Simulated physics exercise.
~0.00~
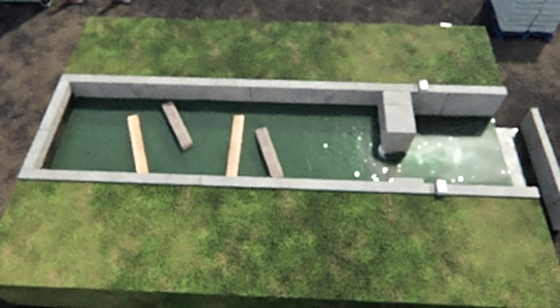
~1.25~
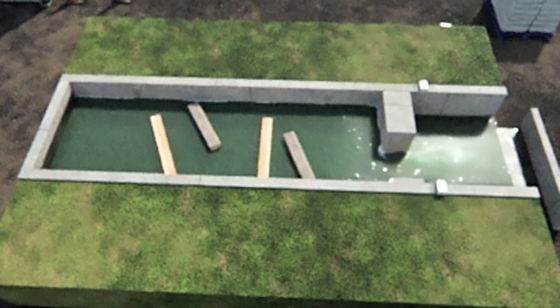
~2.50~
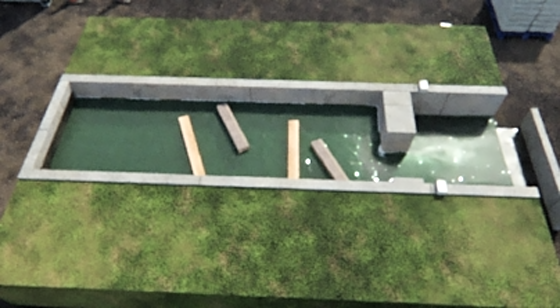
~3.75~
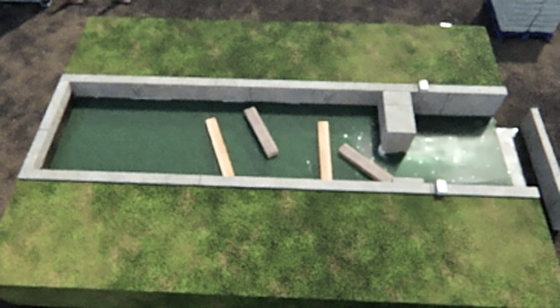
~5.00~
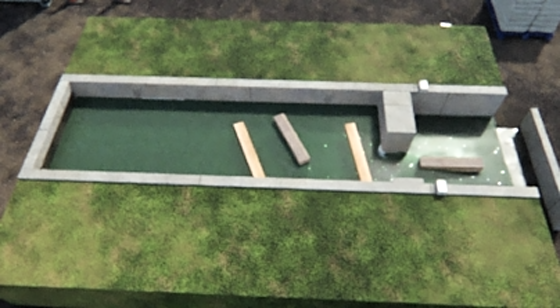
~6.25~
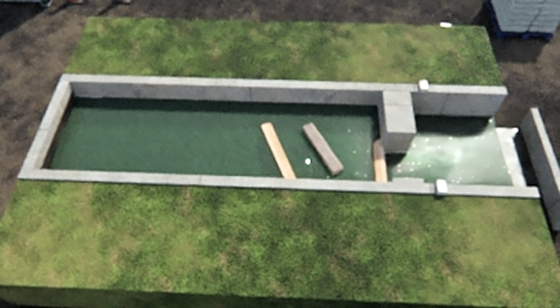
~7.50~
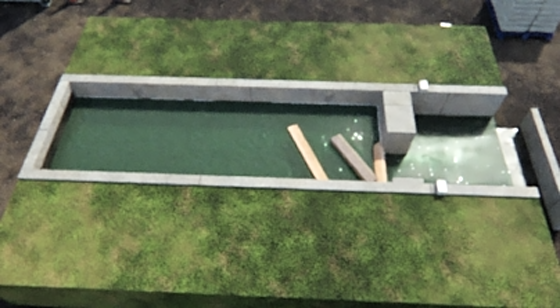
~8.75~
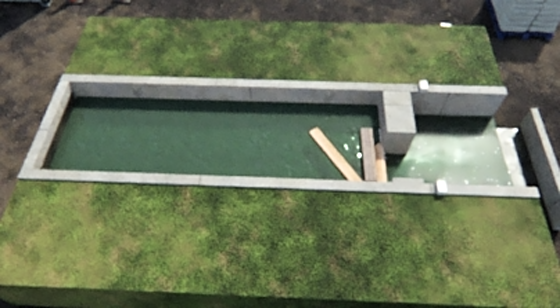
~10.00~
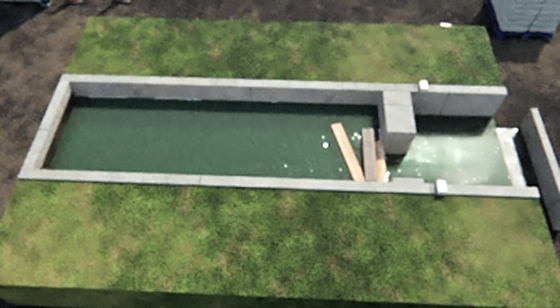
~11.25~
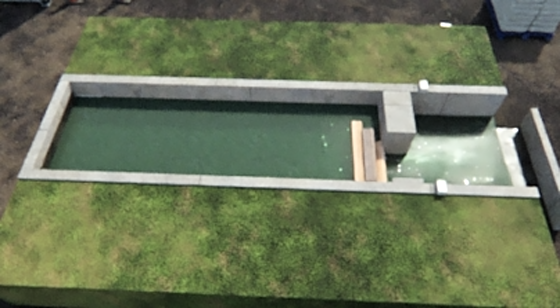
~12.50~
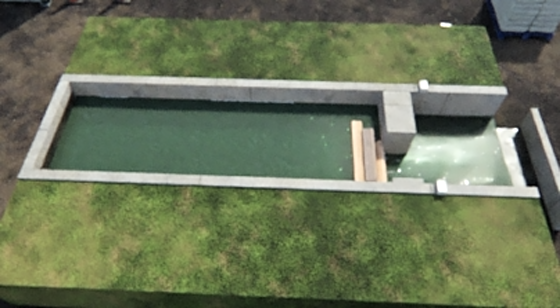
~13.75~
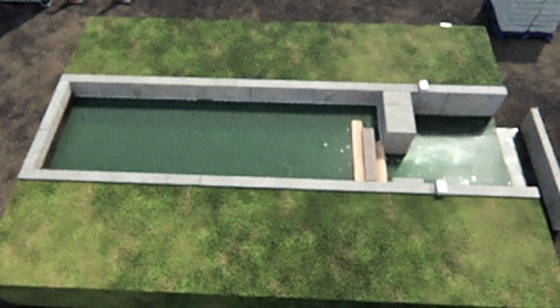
A walled channel of green water carried four wooden planks to the right, and the leading dark one swung around, slipped through the gap and disappeared, while the other three bunched up beside the concrete block and stayed there, still floating.
